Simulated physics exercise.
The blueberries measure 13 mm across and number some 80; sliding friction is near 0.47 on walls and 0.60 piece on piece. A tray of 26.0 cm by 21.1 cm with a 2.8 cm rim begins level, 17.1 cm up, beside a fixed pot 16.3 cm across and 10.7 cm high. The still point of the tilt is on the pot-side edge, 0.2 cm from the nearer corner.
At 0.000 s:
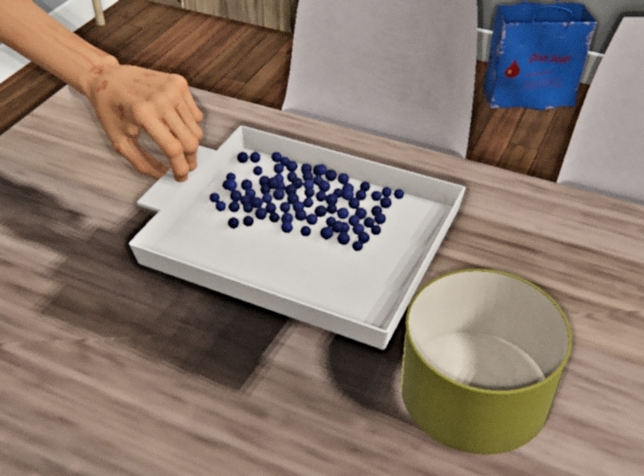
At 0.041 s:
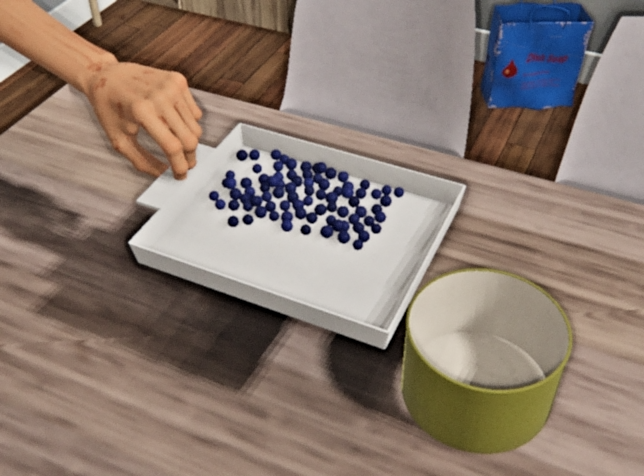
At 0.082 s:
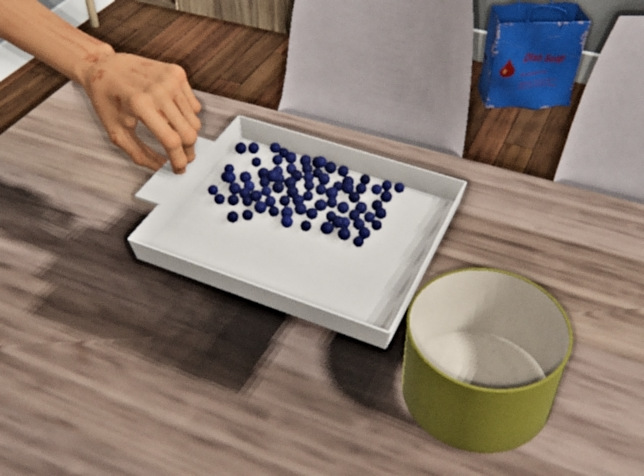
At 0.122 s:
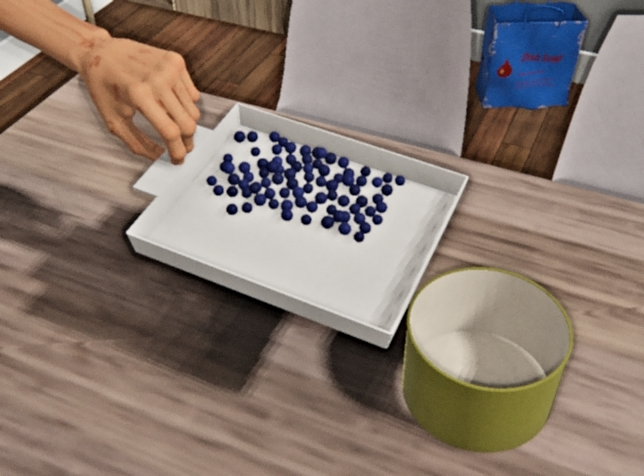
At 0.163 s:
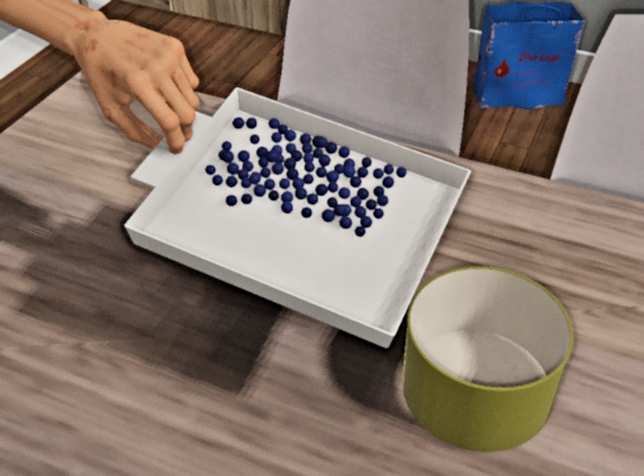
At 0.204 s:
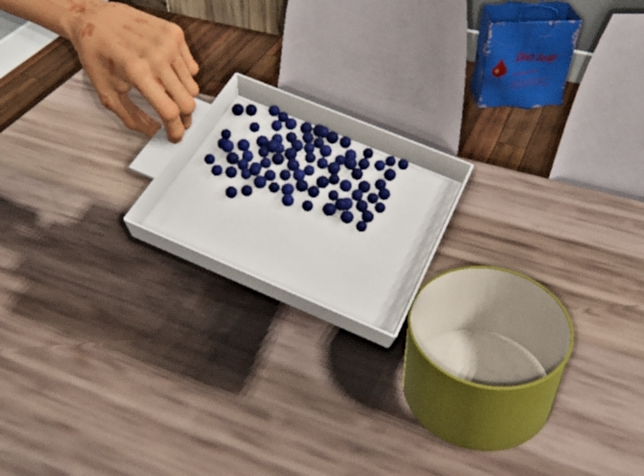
In the video, a hand holds the tab of a white rimmed tray of blueberries beside a green pot on a wooden table, then gradually raises the tray's far left side while the berries stay clustered on it.
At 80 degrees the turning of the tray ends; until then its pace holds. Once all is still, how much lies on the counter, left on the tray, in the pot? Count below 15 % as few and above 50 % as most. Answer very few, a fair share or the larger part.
Counter a fair share, tray the larger part, pot very few.
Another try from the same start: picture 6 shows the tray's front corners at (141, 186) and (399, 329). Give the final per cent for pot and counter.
Pot 25, counter 5.
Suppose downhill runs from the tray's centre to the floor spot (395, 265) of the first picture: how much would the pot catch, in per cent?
About 5 per cent.
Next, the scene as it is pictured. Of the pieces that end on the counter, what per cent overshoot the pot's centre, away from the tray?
Roughly 60 per cent.
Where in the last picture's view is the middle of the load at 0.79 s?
At about (393, 308).
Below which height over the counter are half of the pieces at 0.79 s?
Some 22 cm.
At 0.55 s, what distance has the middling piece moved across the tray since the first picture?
Roughly 9 cm.
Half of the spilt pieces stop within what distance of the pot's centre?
Roughly 20 cm.
After 0.55 s, tilt 46 degrees; the tray holds 100 %, the pot 0 %.
After 0.79 s, tilt 68 degrees; the tray holds 95 %, the pot 0 %.
Then, at 1.13 s, tilt 80 degrees; the tray holds 70 %, the pot 0 %.
At rest (2.2 s), counter 40 %, tray 60 %, pot 0 %.
